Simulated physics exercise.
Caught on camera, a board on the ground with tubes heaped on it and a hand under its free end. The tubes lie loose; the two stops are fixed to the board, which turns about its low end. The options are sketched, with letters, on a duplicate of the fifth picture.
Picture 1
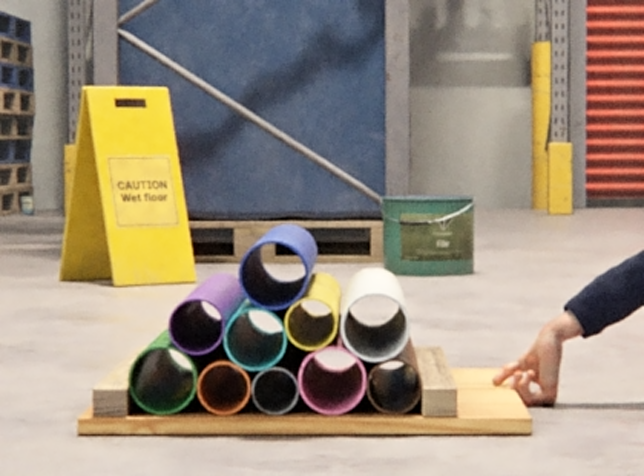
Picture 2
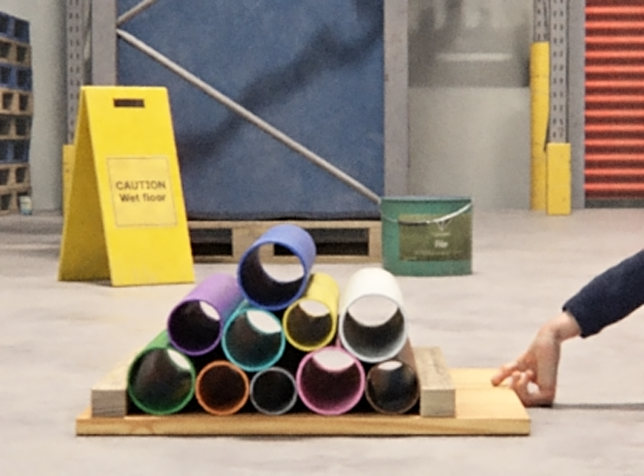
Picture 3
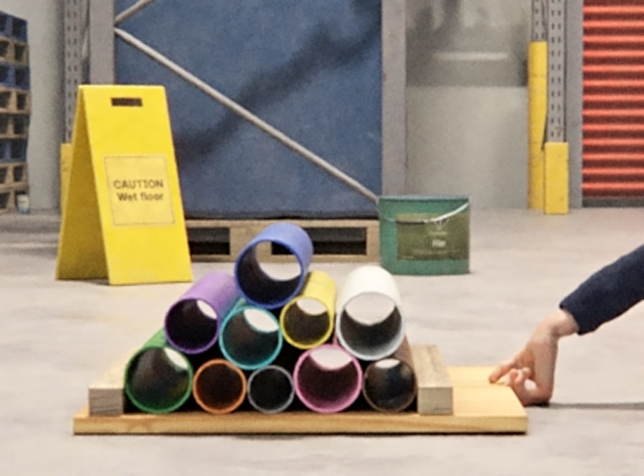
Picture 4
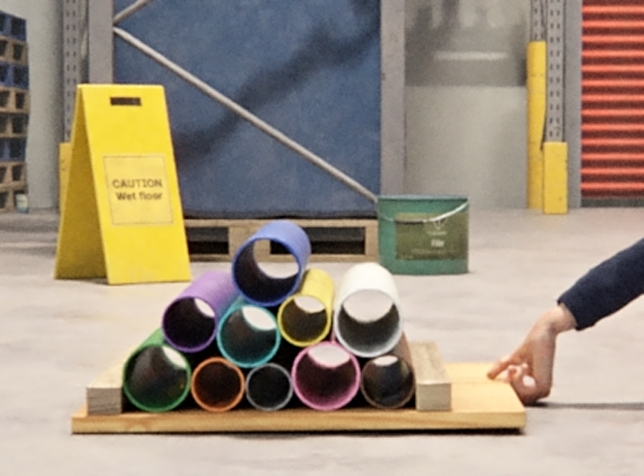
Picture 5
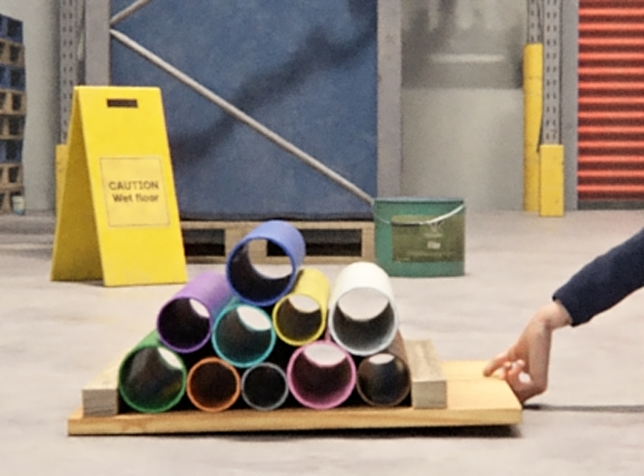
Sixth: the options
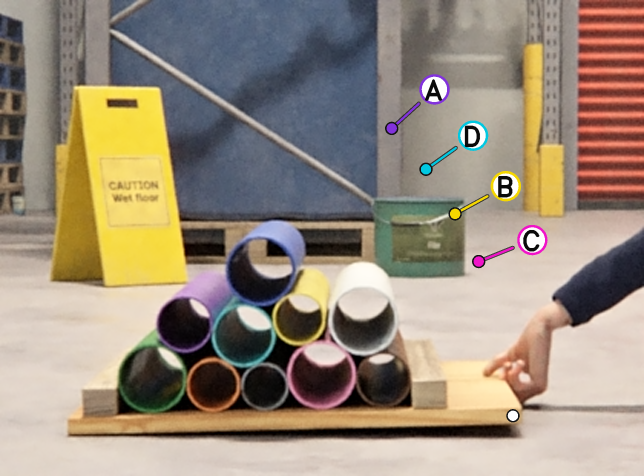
A hand slightly lifts the right end of a wooden board stacked with colourful tubes.
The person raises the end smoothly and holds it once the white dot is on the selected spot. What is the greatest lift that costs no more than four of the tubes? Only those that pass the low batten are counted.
No higher than D.
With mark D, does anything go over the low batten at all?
Yes, at D.
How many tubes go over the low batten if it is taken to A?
With A, five.
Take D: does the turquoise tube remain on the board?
No, with D.
On the marked copy, A at (392, 128); B at (455, 214); C at (479, 262); D at (426, 169); the white dot at (513, 416).
With D. Early on, board at 20°.
Further on, board at 36°.
At the end, board at 36°, four over the low batten (turquoise, yellow, purple, blue).
As for the rest, A five over the low batten; B one over the low batten (blue); C one over the low batten (blue).
